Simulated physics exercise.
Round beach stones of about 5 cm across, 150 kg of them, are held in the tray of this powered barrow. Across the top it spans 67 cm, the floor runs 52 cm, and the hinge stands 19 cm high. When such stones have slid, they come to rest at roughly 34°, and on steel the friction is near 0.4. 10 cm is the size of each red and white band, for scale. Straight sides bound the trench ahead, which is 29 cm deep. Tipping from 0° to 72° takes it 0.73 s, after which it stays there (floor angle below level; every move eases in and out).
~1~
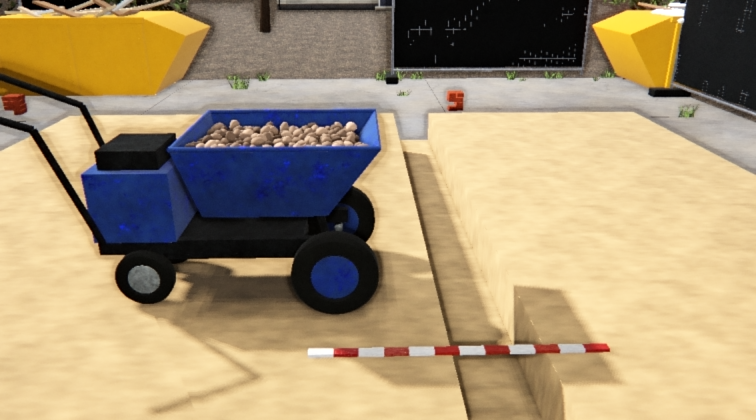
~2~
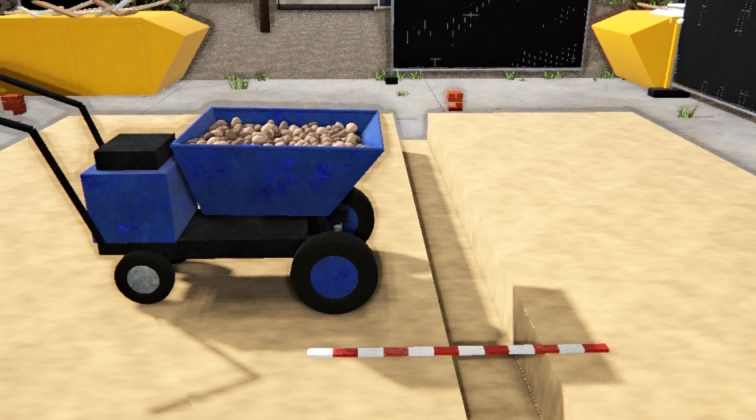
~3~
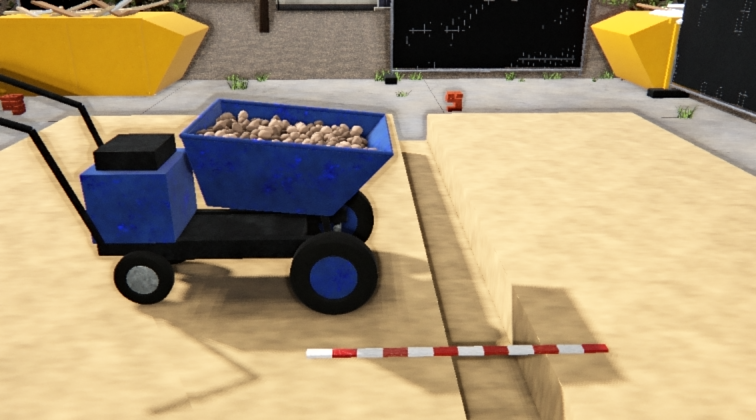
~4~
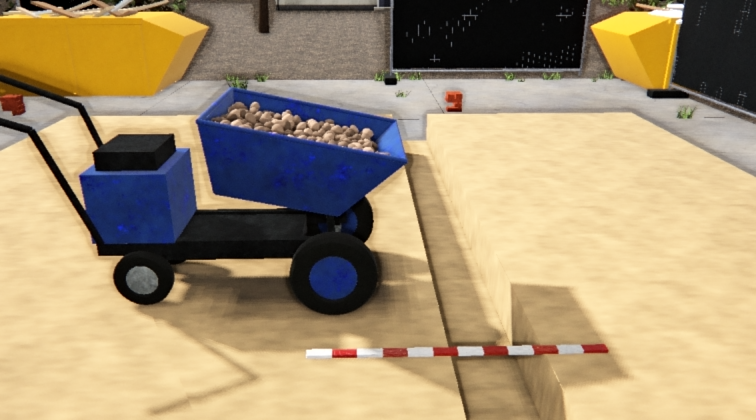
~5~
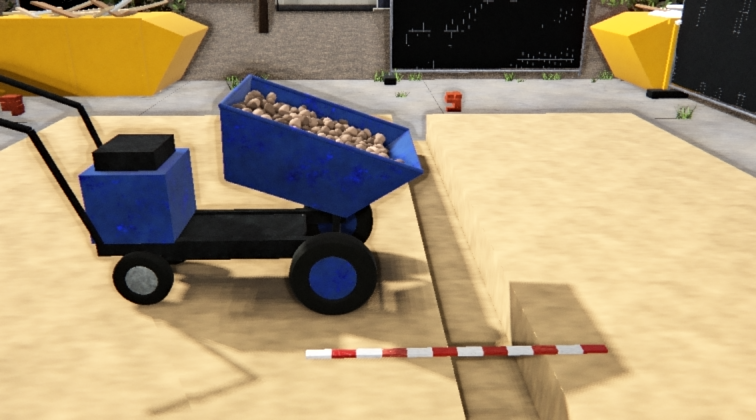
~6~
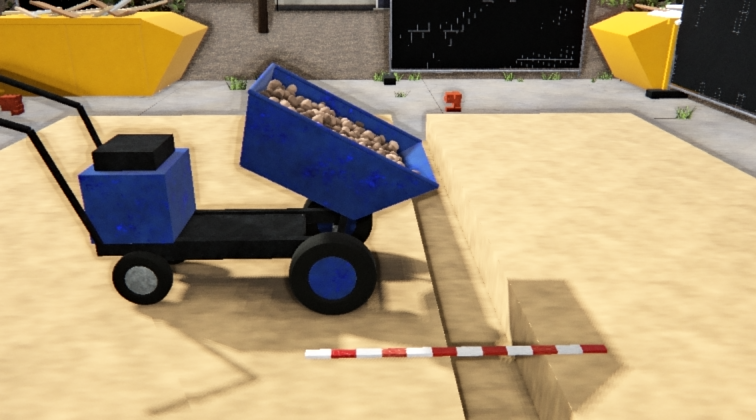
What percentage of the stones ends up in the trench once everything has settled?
About 55 per cent.
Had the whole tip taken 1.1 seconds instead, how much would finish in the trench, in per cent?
Estimate: About 65 %.
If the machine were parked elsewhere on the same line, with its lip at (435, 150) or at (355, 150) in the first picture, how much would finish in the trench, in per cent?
Roughly 15 percent for the first, and 80 percent for the second.
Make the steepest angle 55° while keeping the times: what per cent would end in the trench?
The trench would hold about 40% of it.
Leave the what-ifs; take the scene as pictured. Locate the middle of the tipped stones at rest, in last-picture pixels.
I'd point somewhere around (499, 302).
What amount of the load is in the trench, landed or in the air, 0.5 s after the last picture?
About 25%.
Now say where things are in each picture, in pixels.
Lip at (380, 148), floor tilted 0°, highest stones at (269, 135), in the first frame.
The tray is at 1°, its lip at (384, 150); the top of the load is at (248, 132), in the second frame.
The tray is at 6°, its lip at (393, 154); the top of the load is at (234, 122), in the third frame.
The tray is at 12°, its lip at (407, 161); the top of the load is at (243, 112), in the fourth frame.
Lip at (423, 172), floor tilted 19°, highest stones at (254, 101), in the fifth frame.
Lip at (438, 186), floor tilted 28°, highest stones at (274, 91), in the sixth frame.
Then, 0.2 s after the last picture the floor is at 61°, 100 % in the tray; the foremost stones are at (467, 227).
Then, 0.5 s after the last picture the floor is at 72°, 60 % in the tray, 25 % in the trench, 15 % past the trench; the foremost stones are at (547, 271).
Then, 0.9 s after the last picture the floor is at 72°, 15 % in the tray, 41 % in the trench, 44 % past the trench; the foremost stones are at (696, 273).
Then, 2.8 s after the last picture the floor is at 72°, 0 % in the tray, 55 % in the trench, 45 % past the trench; the foremost stones are past the picture's edge.
